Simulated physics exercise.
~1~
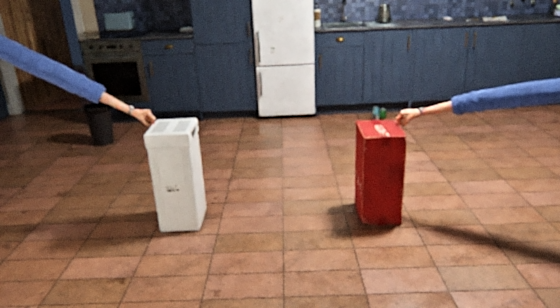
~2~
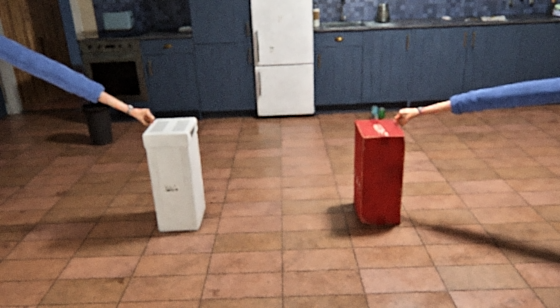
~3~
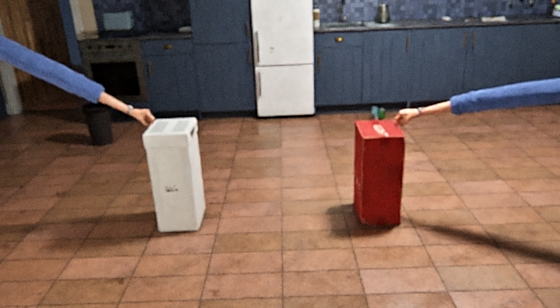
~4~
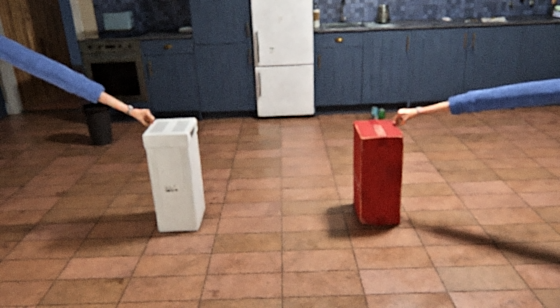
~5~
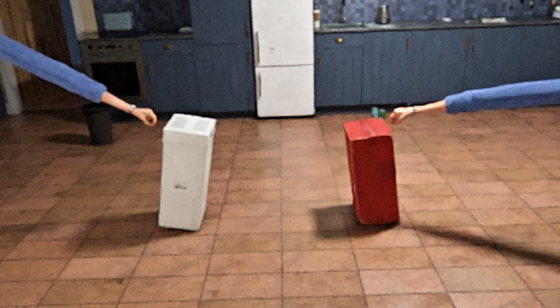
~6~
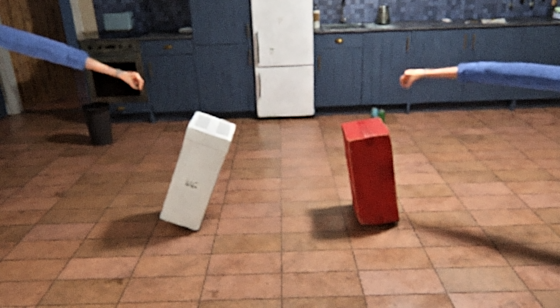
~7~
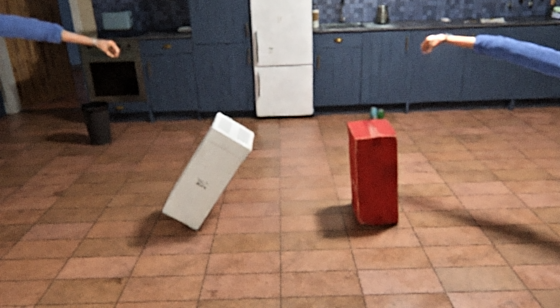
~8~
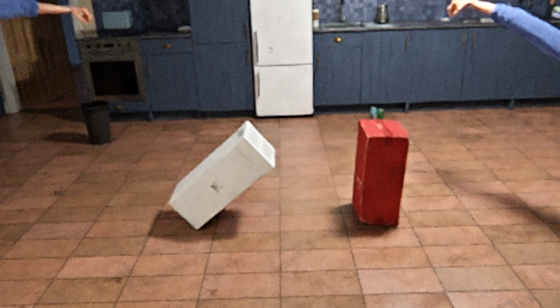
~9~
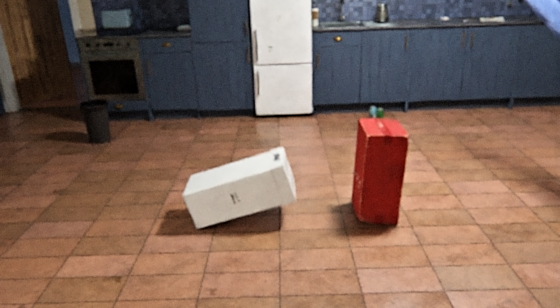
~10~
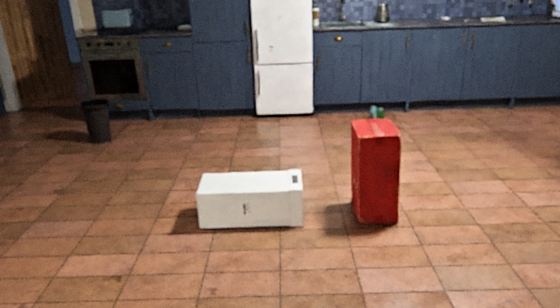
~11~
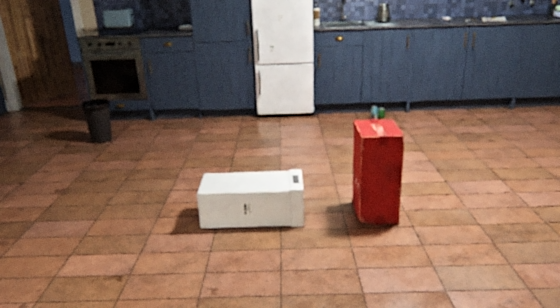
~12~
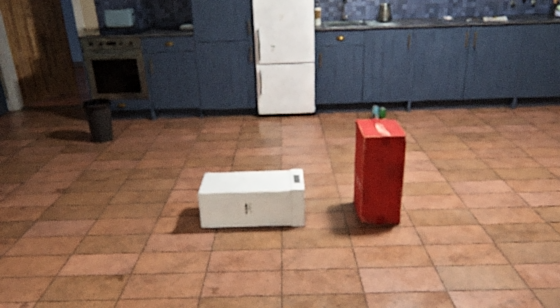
A white box tips right onto its side after two hands let go, while a red box stays upright.
